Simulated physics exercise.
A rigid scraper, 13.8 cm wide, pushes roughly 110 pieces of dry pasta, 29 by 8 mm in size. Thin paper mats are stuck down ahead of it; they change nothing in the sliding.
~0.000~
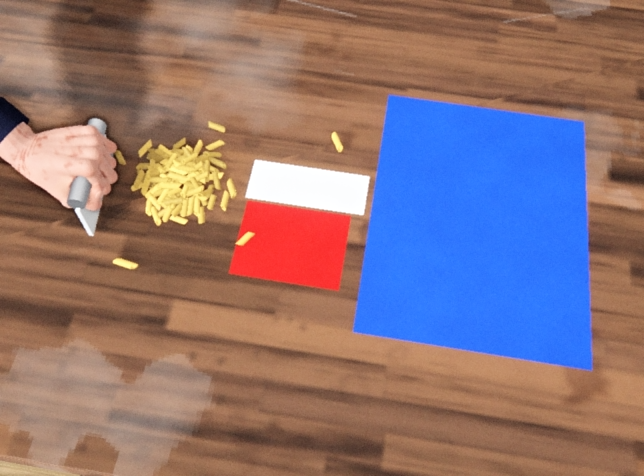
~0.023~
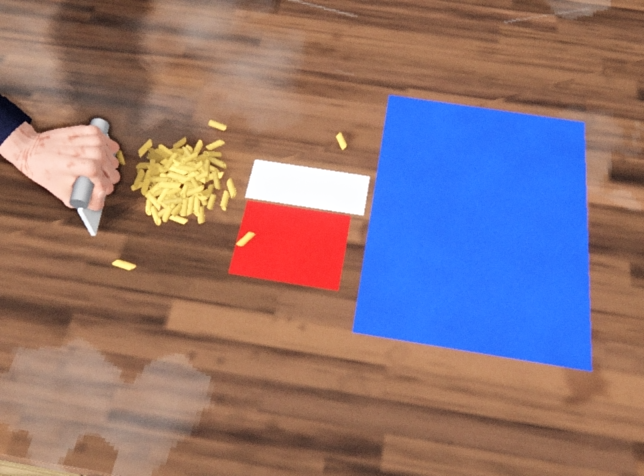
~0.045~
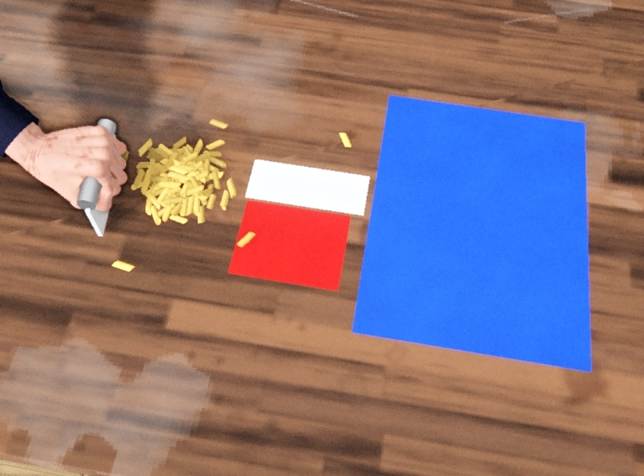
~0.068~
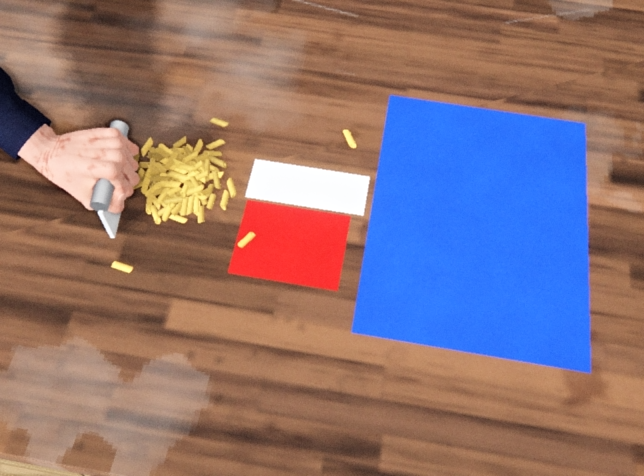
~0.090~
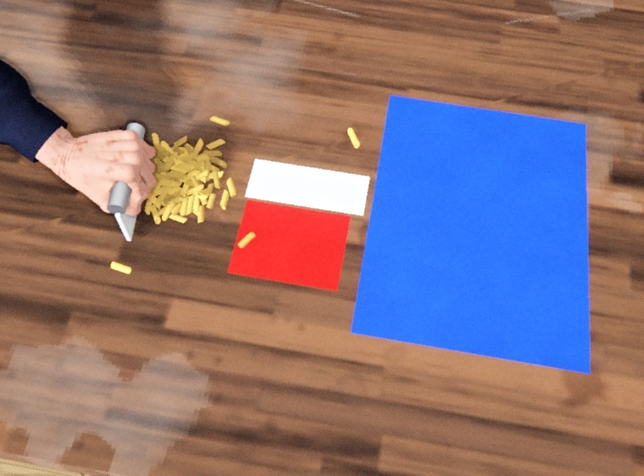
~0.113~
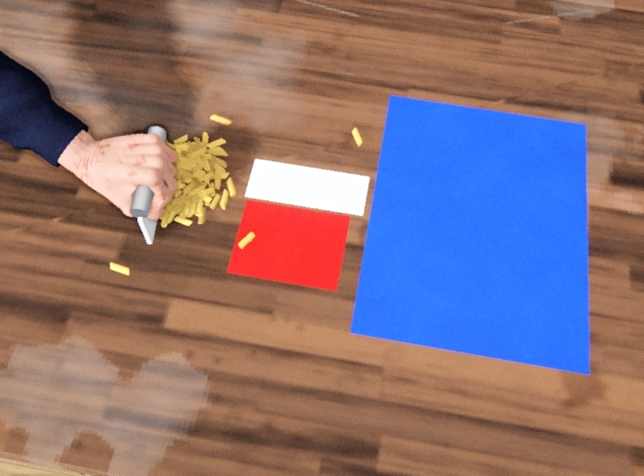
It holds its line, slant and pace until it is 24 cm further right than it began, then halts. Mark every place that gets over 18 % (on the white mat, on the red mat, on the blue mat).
White mat: Under, red mat: Under, blue mat: Over.
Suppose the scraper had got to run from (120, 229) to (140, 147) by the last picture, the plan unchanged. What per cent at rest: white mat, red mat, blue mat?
White mat 10, red mat 20, blue mat 10.
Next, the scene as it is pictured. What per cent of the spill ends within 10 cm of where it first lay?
Some 5 per cent.
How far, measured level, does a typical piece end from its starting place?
Roughly 28 cm.
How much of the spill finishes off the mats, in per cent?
Some 50 per cent.
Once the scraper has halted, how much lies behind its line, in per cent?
Roughly 10 per cent.
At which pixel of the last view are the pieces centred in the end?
Near (374, 188).
Then, at 0.24 s, scraper 23 cm from its start, spill 21 cm wide; red mat 35 %, white mat 35 %, off the mats 30 %.
Then, at 0.37 s, scraper 24 cm from its start, spill 28 cm wide; red mat 10 %, white mat 15 %, blue mat 30 %, off the mats 50 %.
Then, at 0.48 s, scraper 24 cm from its start, spill 31 cm wide; red mat 5 %, white mat 10 %, blue mat 45 %, off the mats 45 %.
In the end, at 2.4 s, red mat 0 %, white mat 5 %, blue mat 40 %, off the mats 50 %.
